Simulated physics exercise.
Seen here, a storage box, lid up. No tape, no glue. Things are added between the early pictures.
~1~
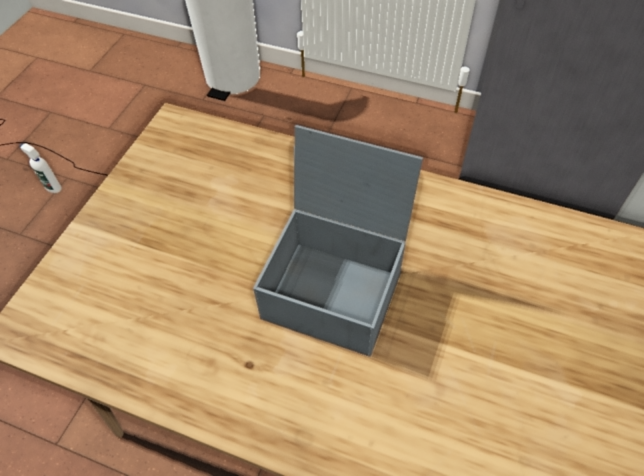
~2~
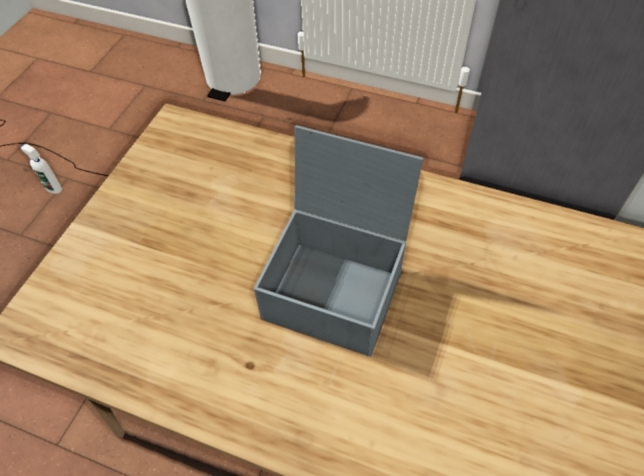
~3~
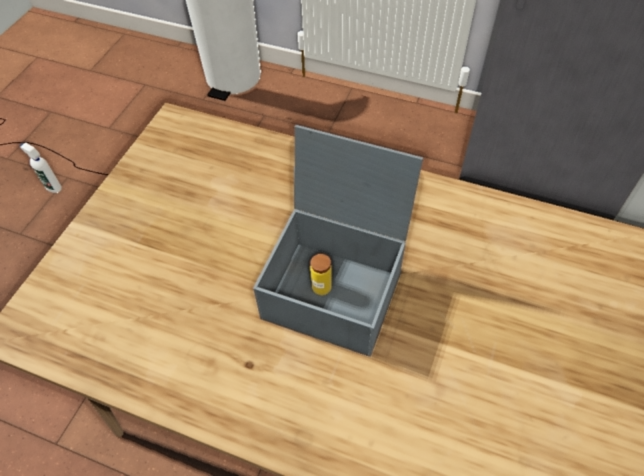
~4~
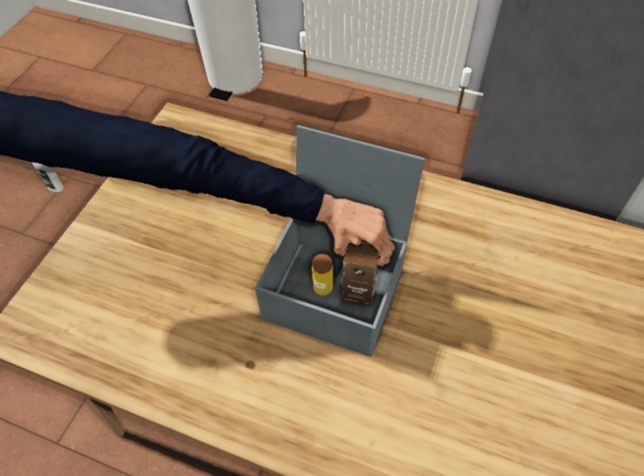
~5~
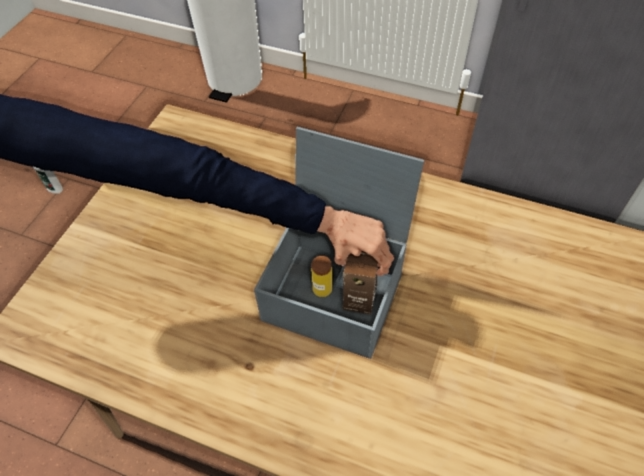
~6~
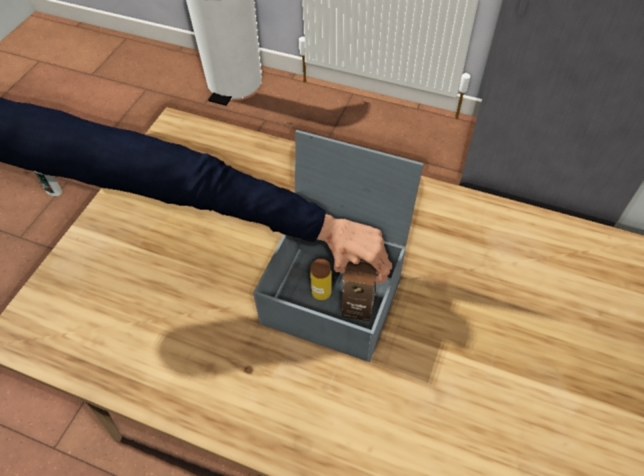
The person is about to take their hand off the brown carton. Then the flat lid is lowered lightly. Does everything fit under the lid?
In the end the lid will not close.
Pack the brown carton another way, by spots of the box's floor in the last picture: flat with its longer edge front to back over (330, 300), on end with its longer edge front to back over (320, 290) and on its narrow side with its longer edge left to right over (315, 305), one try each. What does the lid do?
First try: It shuts flat; second try: It stays ajar; third try: It sits on the rim.
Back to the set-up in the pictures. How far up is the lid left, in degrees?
Some 25° above the rim.
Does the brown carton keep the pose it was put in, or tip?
The brown carton keeps its pose.
Then, 1.30 s on from there, lid 78° above the rim.
Then, 1.70 s on from there, lid 50° above the rim.
In the end, lid 27° above the rim; both unmoved. At the end, from the last picture's camera, brown carton near (360, 287).
